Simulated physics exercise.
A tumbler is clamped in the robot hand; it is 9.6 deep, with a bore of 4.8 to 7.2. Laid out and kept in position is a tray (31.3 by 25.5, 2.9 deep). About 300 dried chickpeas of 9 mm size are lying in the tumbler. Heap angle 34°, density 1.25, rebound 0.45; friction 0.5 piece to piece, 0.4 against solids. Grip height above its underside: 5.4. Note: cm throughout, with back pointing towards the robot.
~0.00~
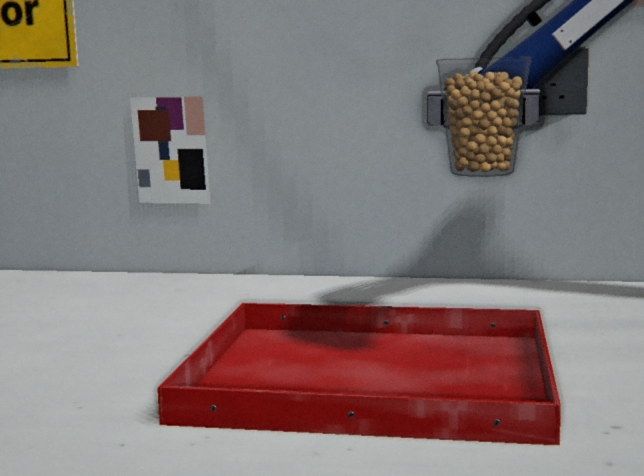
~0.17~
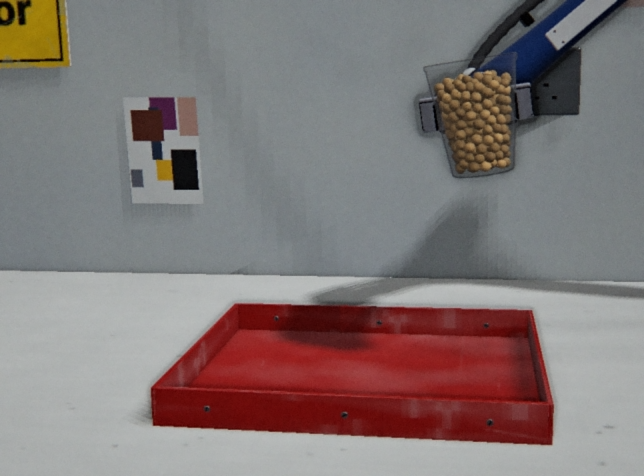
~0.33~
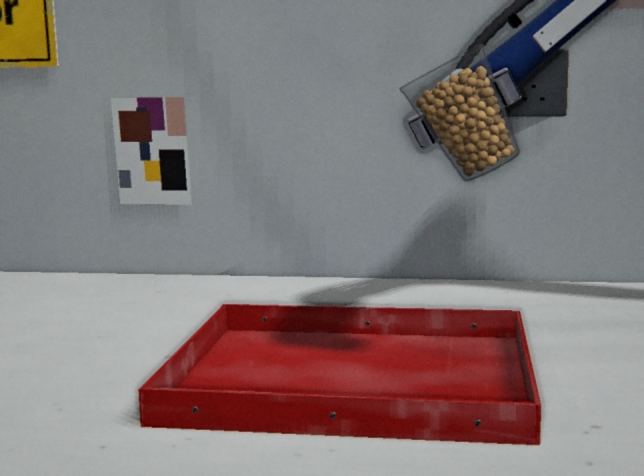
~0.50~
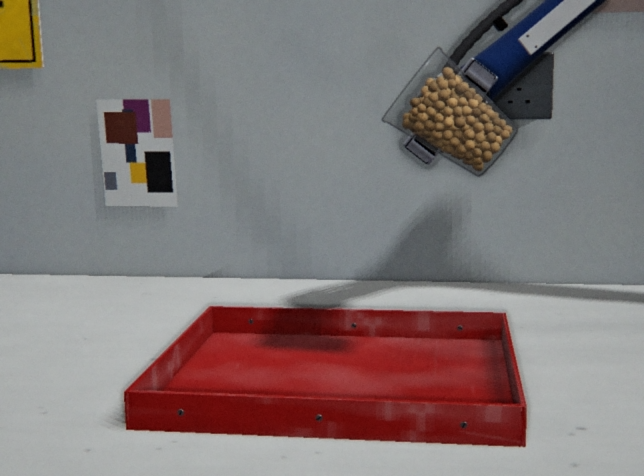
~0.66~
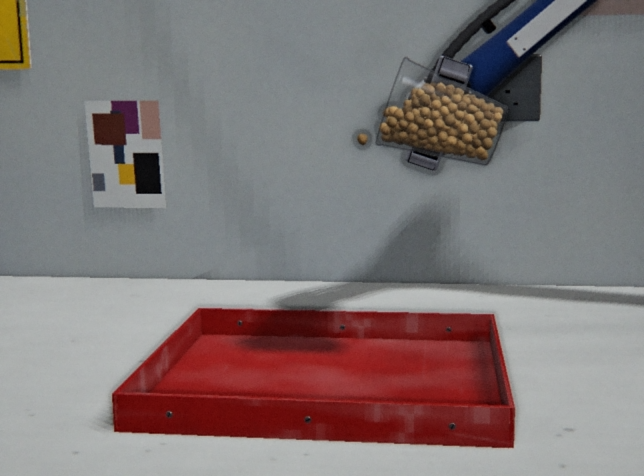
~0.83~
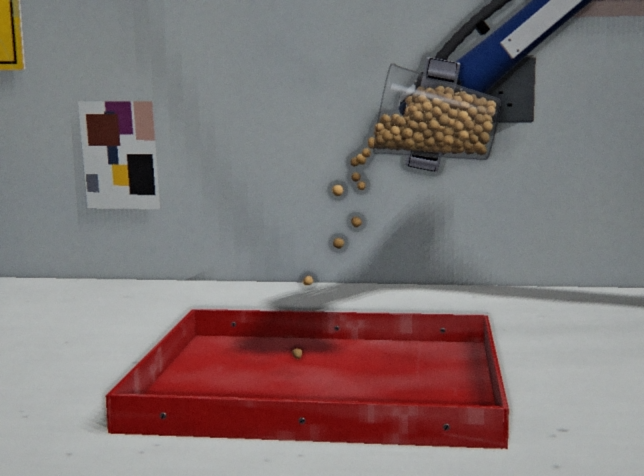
To begin with, a robot arm holds a clear tumbler of chickpeas upright above a red tray on a white surface. The arm tilts the tumbler steadily to the left until it lies nearly on its side. A single chickpea leaves the rim, then several more drop in a loose string toward the tray.
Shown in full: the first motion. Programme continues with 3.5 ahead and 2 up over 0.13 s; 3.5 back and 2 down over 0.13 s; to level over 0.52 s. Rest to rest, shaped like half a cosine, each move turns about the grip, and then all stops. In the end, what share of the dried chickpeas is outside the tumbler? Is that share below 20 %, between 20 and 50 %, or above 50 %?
The share is above 50 %.
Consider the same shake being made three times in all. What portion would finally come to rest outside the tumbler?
About 85 per cent in that case.
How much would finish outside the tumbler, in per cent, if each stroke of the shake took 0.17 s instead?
In that case around 35 per cent.
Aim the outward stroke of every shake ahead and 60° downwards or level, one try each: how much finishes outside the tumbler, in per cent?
First try some 15 %, second try some 50 %.
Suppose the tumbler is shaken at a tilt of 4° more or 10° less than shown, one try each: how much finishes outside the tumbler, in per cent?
Roughly 65 and 40 percent.
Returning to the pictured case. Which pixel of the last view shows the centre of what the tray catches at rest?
Near pixel (270, 371).
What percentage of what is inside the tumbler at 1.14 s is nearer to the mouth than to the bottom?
Near 65 in a hundred.
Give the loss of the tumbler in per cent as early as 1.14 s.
Share gone: Around 55 %.
By 1.14 s, tilted 77° forward, highest piece 25 above the table; 130 in the tumbler, 16 in the tray, 152 in flight or on a rim.
By 1.45 s, tilted 16° forward, highest piece 27 above the table; 176 in the tray, 119 in the tumbler, 2 on the table or floor, 1 in flight or on a rim.
By 1.81 s, level, highest piece 25 above the table; 177 in the tray, 119 in the tumbler, 2 on the table or floor.
By 2.86 s, level, highest piece 25 above the table; 177 in the tray, 119 in the tumbler, 2 on the table or floor.
Final count, 177 in the tray, 119 in the tumbler, 2 on the table or floor. That is 60 % outside the tumbler.
